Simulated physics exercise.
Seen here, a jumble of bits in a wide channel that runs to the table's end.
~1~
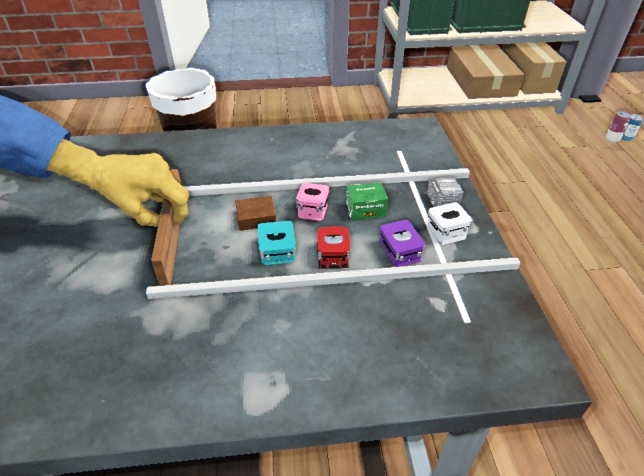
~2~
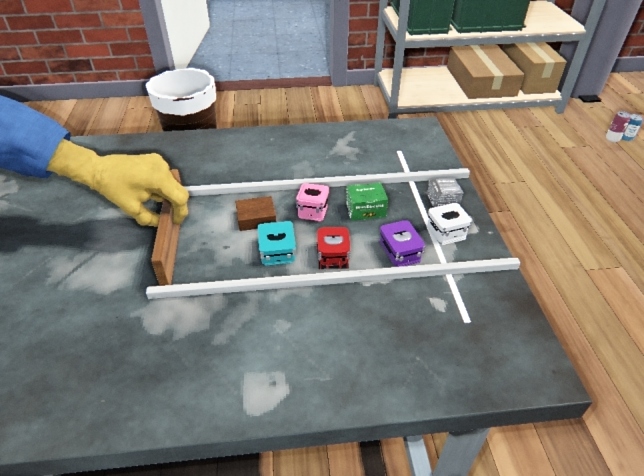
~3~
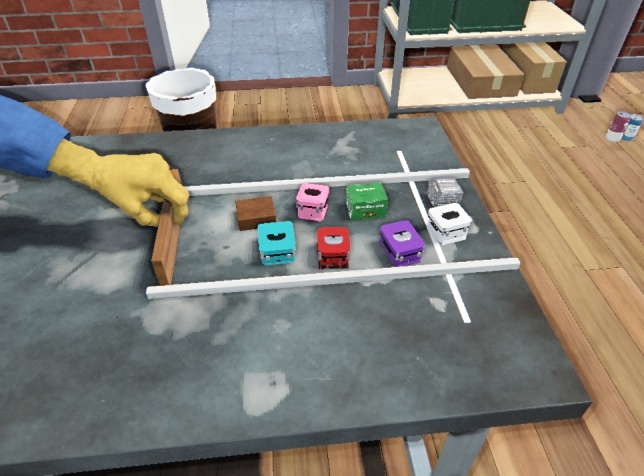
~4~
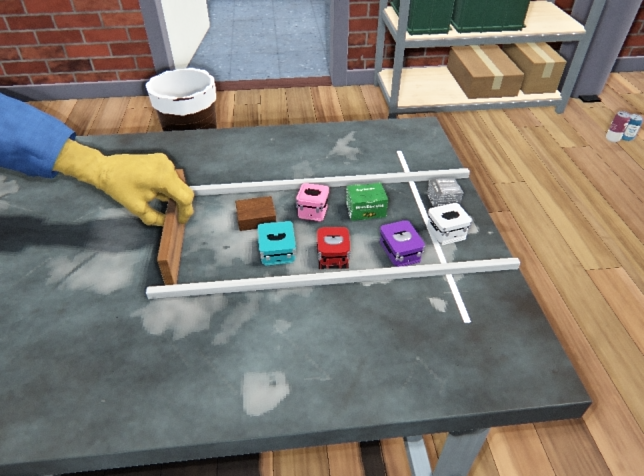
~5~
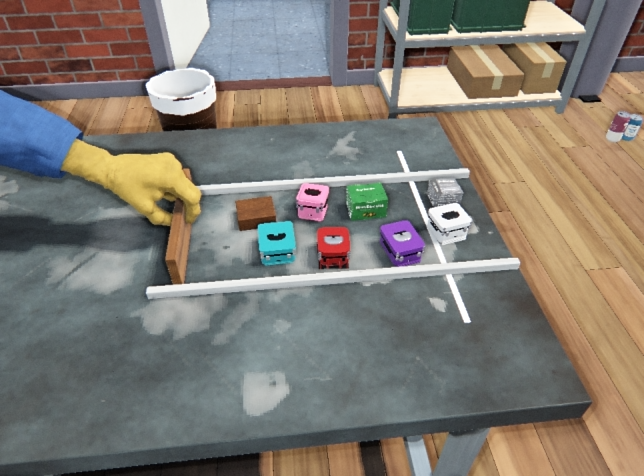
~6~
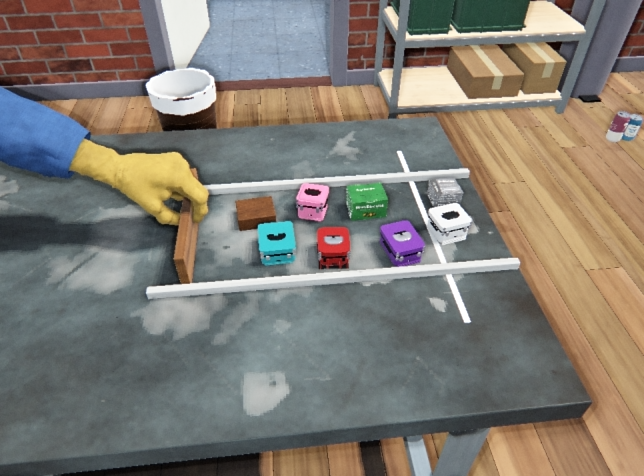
A yellow-gloved hand held a wooden board upright at the left of a channel between white rails, then slid it slightly right, while the colourful little cases and brown block ahead stayed still.
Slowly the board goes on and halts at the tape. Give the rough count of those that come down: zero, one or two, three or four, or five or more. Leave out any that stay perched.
As it turns out, the number that fall off is three or four.
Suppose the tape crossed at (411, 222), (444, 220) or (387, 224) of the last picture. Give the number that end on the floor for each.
Down on the floor: 2, 5 and 1.
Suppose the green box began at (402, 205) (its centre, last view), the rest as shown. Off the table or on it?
From there it tumbles off.
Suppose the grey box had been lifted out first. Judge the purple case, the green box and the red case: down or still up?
The purple case tumbles off; the green box drops off; the red case holds on.
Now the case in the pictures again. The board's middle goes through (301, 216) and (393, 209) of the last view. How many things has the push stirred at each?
First 5, then 8.
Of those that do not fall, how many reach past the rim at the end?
0 of them.
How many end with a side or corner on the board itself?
2 of them.
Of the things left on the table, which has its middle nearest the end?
It is the pink case.
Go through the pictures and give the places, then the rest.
The first frame shows grey box (445, 193); white case (448, 224); purple case (401, 244); board (170, 225); tape (427, 221).
The second frame shows white case (448, 224); pink case (313, 202).
The third frame shows purple case (401, 244); red case (333, 248).
The fourth frame shows grey box (444, 193); green box (366, 201).
The fifth frame shows white case (448, 224); brown block (256, 213).
The sixth frame shows grey box (444, 193); white case (448, 224); purple case (401, 244); board (189, 223); tape (427, 221).
A little later, none off yet; grey box at rest near (444, 193); white case at rest near (448, 224); purple case at rest near (401, 244).
When it is over, the number that fall off is three or four; down, green box, purple case, white case and grey box.
